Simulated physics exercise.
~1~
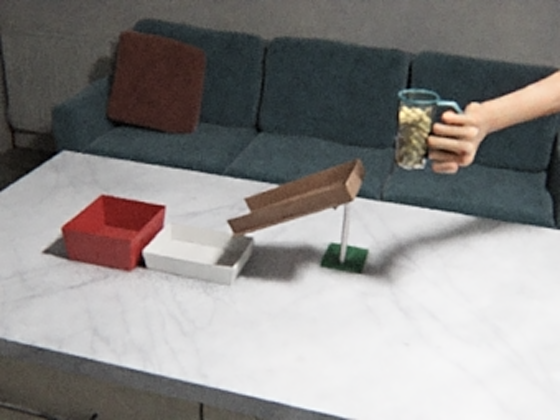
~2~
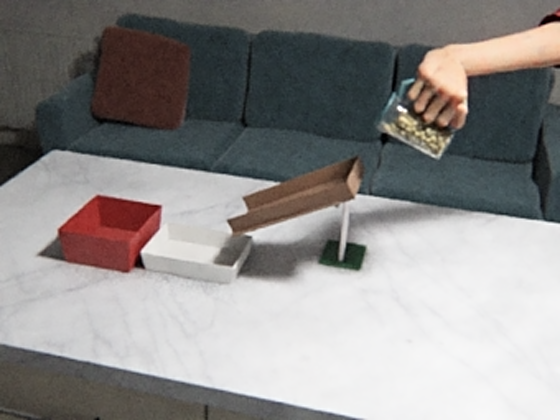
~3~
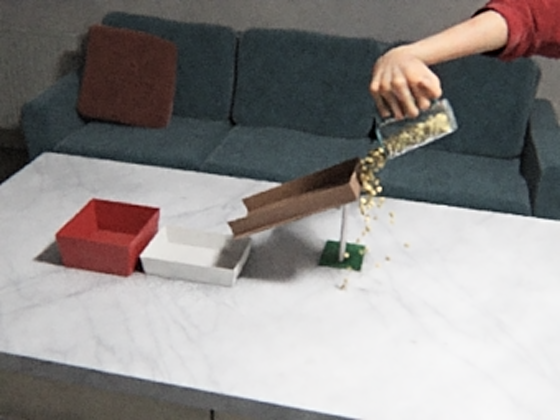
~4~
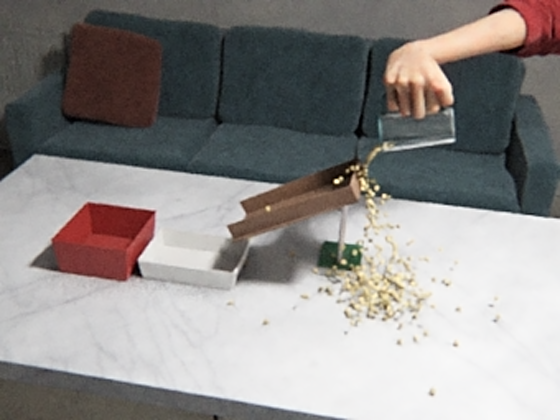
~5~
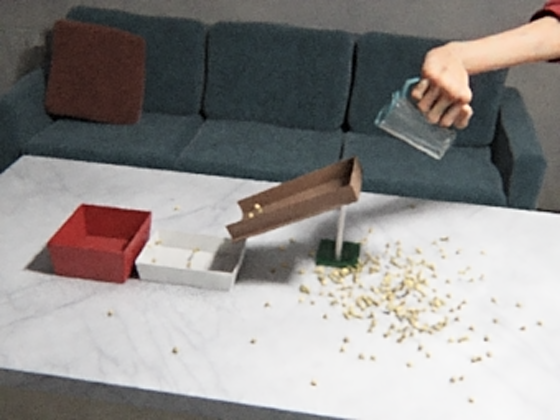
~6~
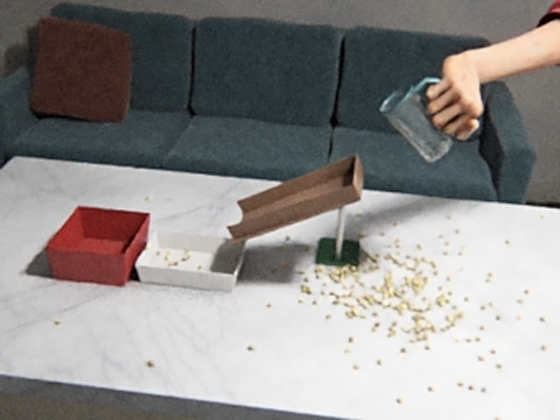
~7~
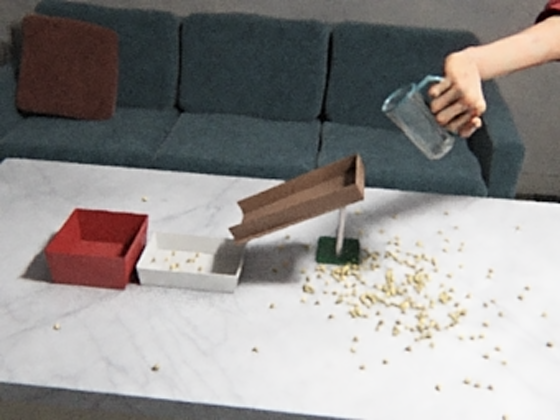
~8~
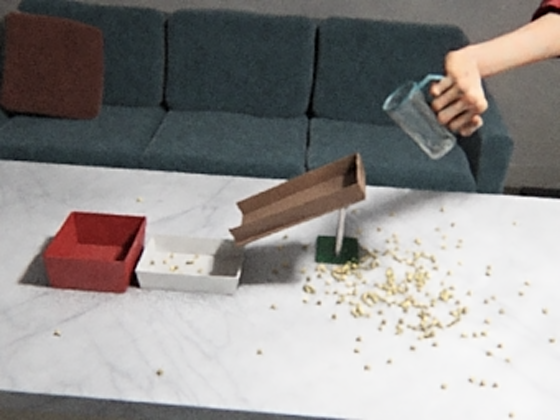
The footage shows a hand tipping a clear cup of pale beans over the raised end of a brown sloped chute; most spill onto the marble table, while a few slide down into the white tin, leaving the red tin empty as the hand holds the emptied cup tilted.
